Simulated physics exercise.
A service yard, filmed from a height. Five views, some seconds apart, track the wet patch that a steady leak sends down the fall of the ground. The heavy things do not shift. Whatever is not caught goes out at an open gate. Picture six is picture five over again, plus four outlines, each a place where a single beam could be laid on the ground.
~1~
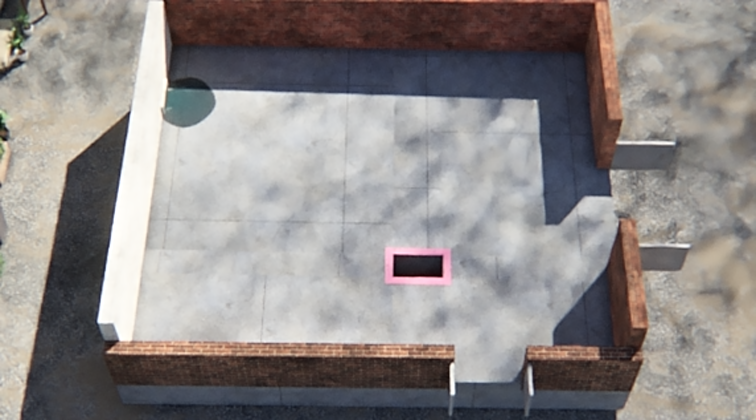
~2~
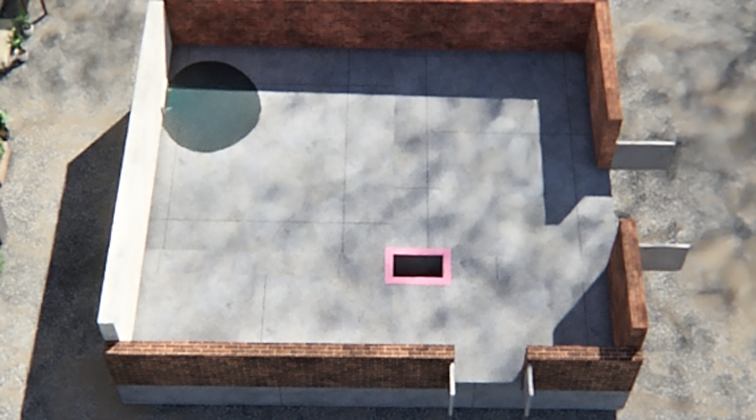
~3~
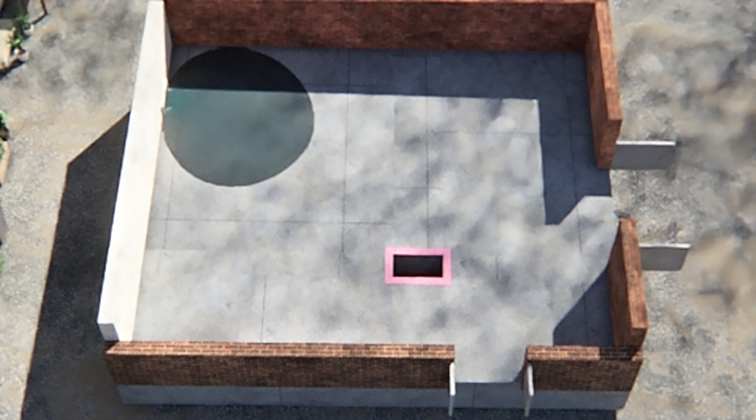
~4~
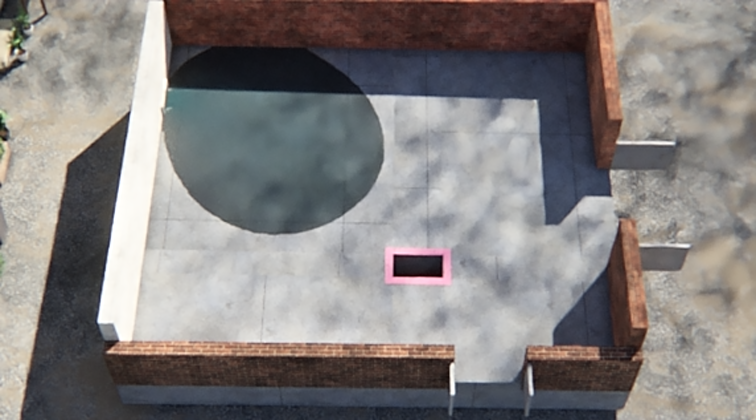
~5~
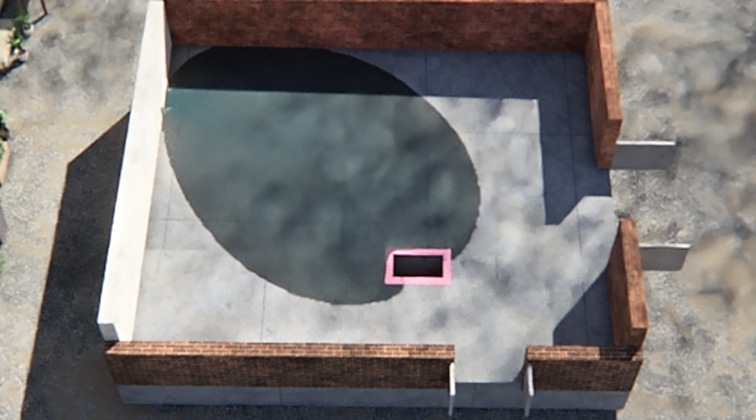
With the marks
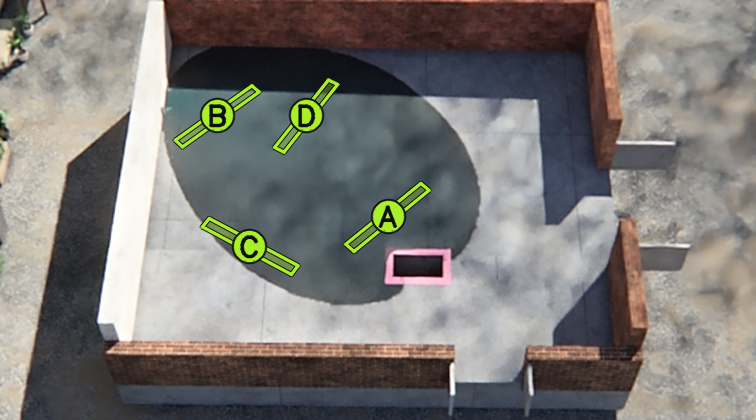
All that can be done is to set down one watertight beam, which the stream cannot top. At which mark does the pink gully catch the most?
It is C.
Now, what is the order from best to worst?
Best to worst: C, D, B, A.
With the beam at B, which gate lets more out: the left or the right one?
More leaves on the right.
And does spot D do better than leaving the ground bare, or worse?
Worse.
On the marked copy, A from (349, 247) to (424, 186); B from (178, 143) to (255, 88); C from (205, 222) to (294, 270); D from (279, 149) to (333, 82).
With A, about 2 % of the stream runs into the pink gully, about 92 % out by the gates.
With B, about 8 % of the stream runs into the pink gully, about 83 % out by the gates.
With C, about 26 % of the stream runs into the pink gully, about 70 % out by the gates.
With D, about 17 % of the stream runs into the pink gully, about 74 % out by the gates.
